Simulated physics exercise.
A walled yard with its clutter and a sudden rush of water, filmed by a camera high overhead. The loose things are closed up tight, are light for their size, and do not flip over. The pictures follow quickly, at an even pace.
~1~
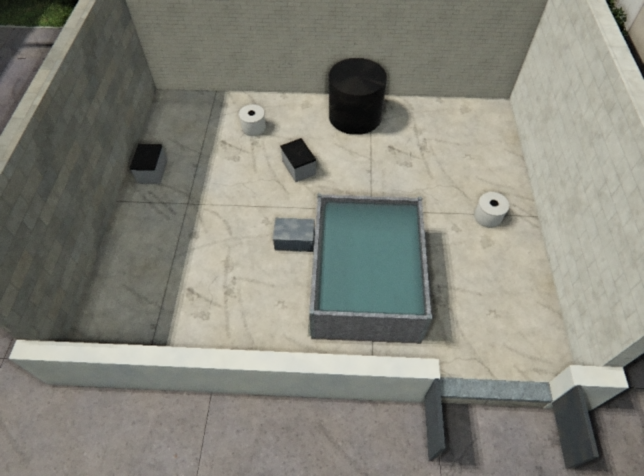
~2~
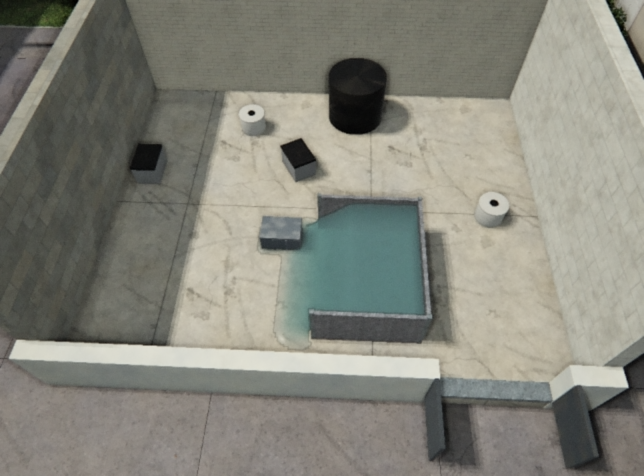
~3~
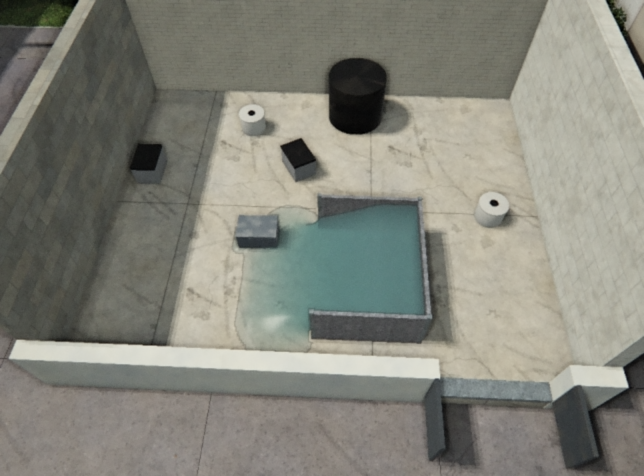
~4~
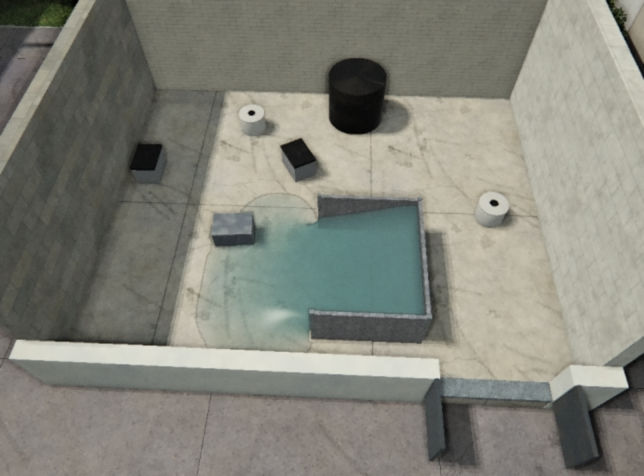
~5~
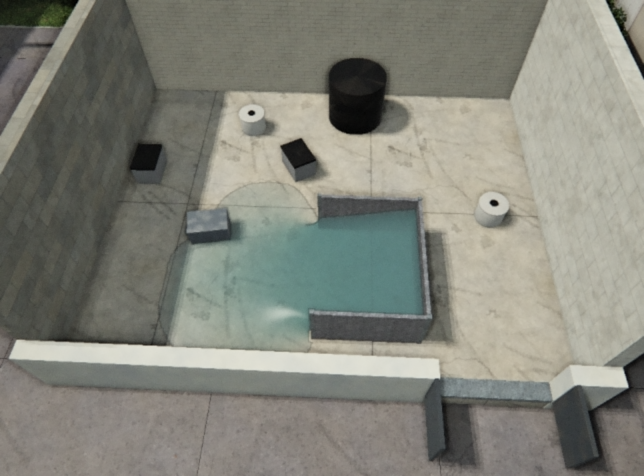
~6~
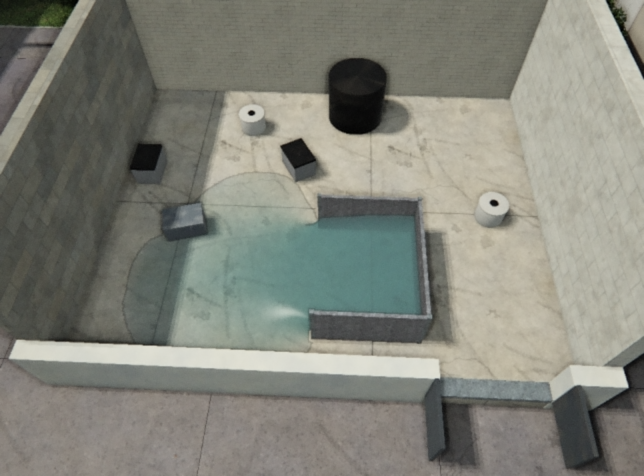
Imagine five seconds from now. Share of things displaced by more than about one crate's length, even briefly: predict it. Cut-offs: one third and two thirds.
Between one third and two thirds.
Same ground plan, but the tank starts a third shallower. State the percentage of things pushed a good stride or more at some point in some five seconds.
Close to 40 in a hundred, give or take.
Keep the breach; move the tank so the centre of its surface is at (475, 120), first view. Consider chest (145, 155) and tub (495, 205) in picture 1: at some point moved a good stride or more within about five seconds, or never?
Fell short, fell short.
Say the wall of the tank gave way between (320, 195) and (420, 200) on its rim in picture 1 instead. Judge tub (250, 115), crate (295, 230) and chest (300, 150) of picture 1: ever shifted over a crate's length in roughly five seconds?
Here's my take, in sequence: Dislodged that far, fails to go that far, and dislodged that far.
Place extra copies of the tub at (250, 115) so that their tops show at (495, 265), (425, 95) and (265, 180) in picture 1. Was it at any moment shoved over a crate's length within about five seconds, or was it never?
In order: Hardly budges, hardly budges, then shoved clear.
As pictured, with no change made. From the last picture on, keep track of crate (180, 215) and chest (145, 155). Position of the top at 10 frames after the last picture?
At about (130, 155) and (145, 131).
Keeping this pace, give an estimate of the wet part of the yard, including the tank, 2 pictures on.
About 35 per cent.
A moment on, 1 of 5 are well off their spots; 0 afloat.
Next, 2 of 5 are well off their spots; 1 afloat.
Later, 2 of 5 are well off their spots; 2 afloat.
In the end, 3 of 5 are well off their spots, and 3 have been at some point; 3 afloat.
